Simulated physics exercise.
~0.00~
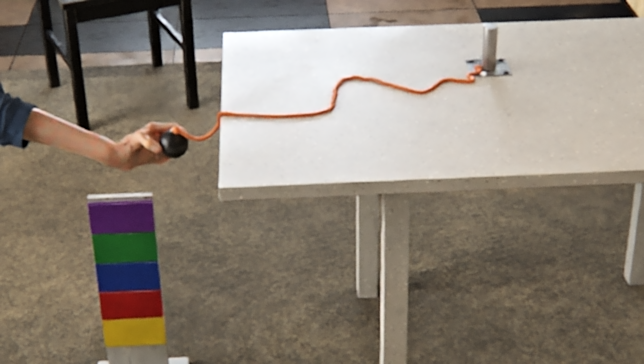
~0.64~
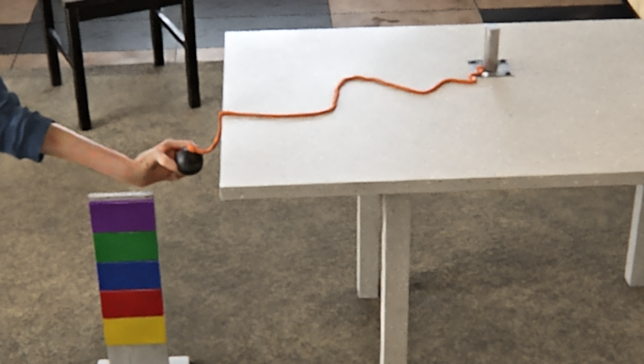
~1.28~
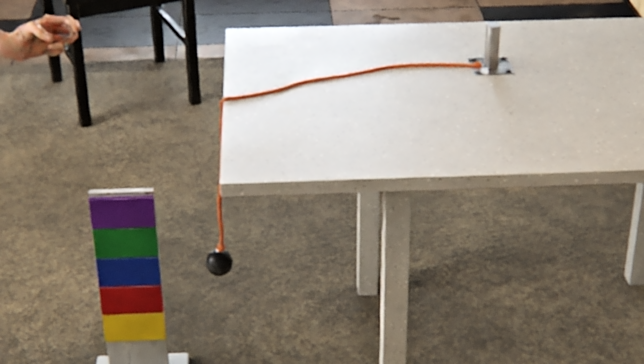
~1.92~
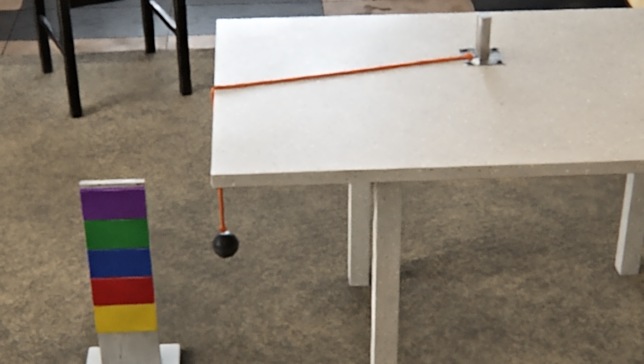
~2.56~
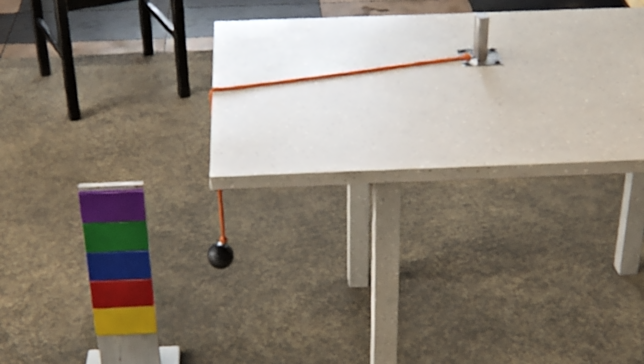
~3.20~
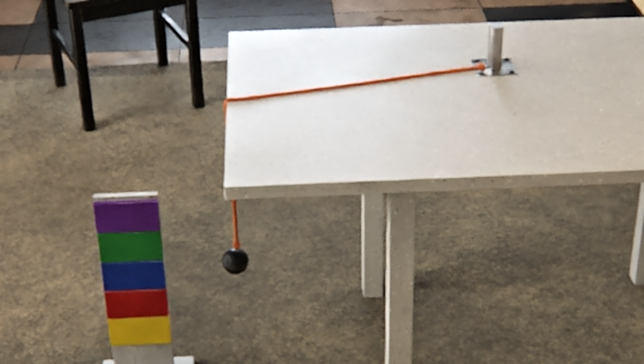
In a room with a brown floor, a white table stands beside an upright board striped purple, green, blue, red and yellow, with a dark chair behind. A hand holds a black ball just off the table's left edge, its orange cord lying slack and wavy across the top to a metal post. The hand shifts the ball slightly right and down, then lets go and draws back. The ball drops, pulling the cord nearly straight over the edge. It bobs slightly up and down and ends hanging below the tabletop, its centre level with the blue band.
